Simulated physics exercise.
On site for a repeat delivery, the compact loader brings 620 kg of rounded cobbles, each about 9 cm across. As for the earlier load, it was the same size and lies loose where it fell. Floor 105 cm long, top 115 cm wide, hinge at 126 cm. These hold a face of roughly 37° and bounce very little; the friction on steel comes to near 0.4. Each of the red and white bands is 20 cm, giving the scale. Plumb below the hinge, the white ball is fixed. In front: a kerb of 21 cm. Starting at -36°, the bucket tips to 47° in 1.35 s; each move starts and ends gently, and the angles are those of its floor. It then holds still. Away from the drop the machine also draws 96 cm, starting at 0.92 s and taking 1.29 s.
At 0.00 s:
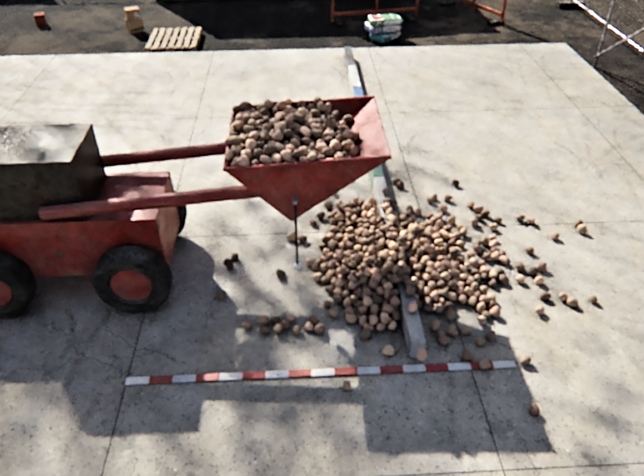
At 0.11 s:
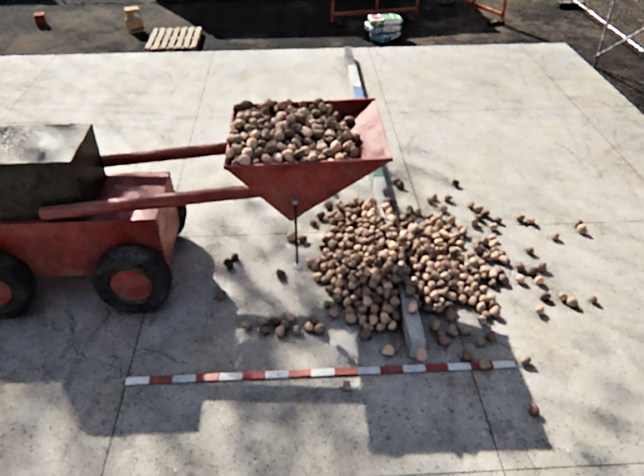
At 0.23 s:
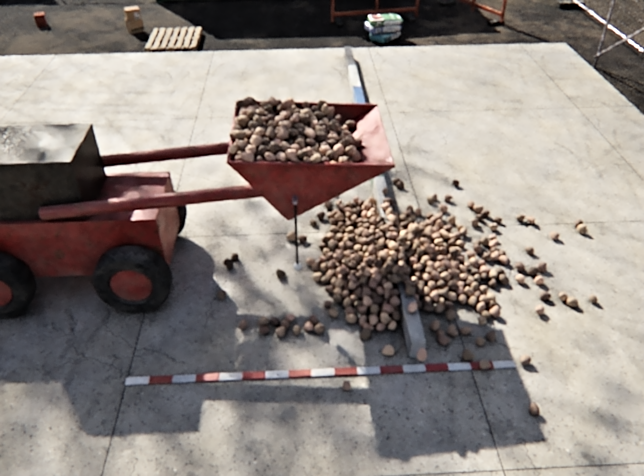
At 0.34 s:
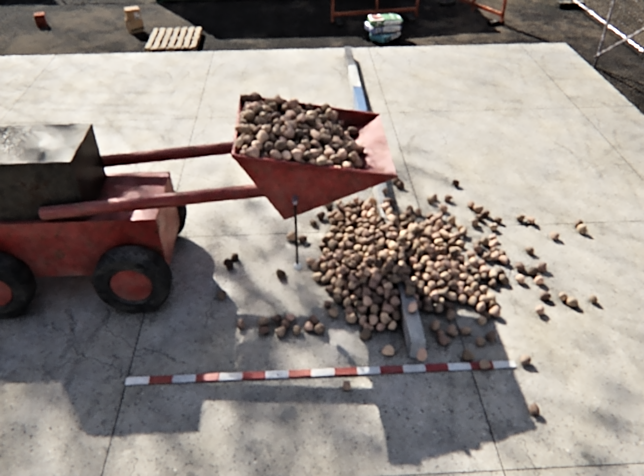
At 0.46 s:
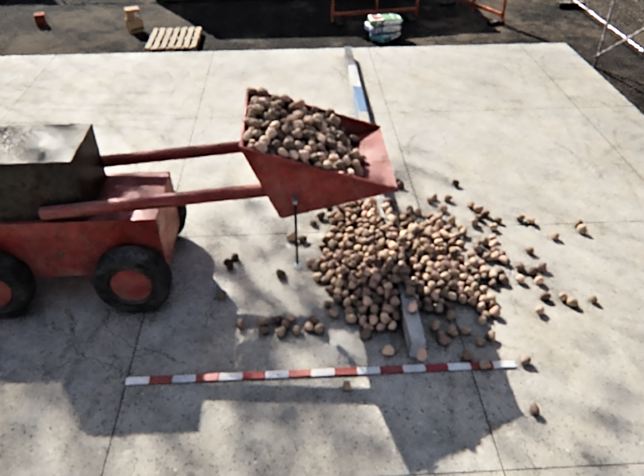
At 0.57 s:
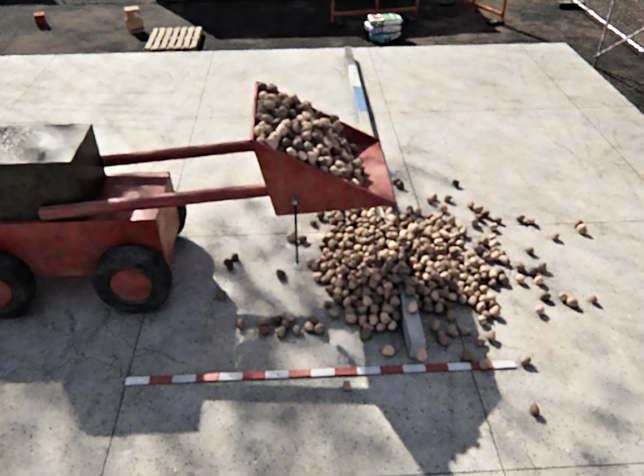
A red bucket full of rounded stones tilts gradually down to the right above a loose pile.
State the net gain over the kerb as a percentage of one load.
10 %.
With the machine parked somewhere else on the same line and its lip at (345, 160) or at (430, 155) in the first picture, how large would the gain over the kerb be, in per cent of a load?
Around 0 and 40 percent respectively.
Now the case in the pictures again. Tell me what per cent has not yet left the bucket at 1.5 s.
About 15 percent is still in there.
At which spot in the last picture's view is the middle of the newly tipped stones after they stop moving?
I'd point to about (341, 253).
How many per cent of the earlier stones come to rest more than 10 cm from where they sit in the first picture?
About 10 per cent.
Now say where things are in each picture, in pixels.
In the first picture, the bucket is at -36°, its lip at (391, 157); the top of the load is at (277, 115). The earlier load is highest near (389, 247), 29 cm above ground level, 58 % on this side of the kerb, 44 % over the kerb.
In the second picture, the bucket is at -34°, its lip at (392, 159); the top of the load is at (275, 114); the stones move at 0.2 m/s on average.
In the third picture, the bucket is at -30°, its lip at (395, 166); the top of the load is at (269, 113); the stones move at 0.3 m/s on average.
The fourth picture shows lip at (397, 177), floor tilted -23°, highest stones at (258, 107); the stones move at 0.4 m/s on average.
In the fifth picture, the bucket is at -14°, its lip at (398, 190); the top of the load is at (260, 102); the stones move at 0.5 m/s on average.
In the sixth picture, the bucket is at -4°, its lip at (396, 205); the top of the load is at (268, 98); the stones move at 0.5 m/s on average.
After 1.0 s the floor is at 34°; in per cent of one load, 98 in the bucket, 60 on this side of the kerb, 44 over the kerb; the foremost stones are at (578, 262).
After 1.5 s the floor is at 47°; in per cent of one load, 14 in the bucket, 140 on this side of the kerb, 49 over the kerb; the foremost stones are at (578, 262).
After 2.7 s the floor is at 47°; in per cent of one load, 0 in the bucket, 148 on this side of the kerb, 54 over the kerb; the foremost stones are at (578, 262).
After 5.4 s the floor is at 47°; in per cent of one load, 0 in the bucket, 148 on this side of the kerb, 54 over the kerb; the foremost stones are at (578, 262). Net gain over the kerb, 10.
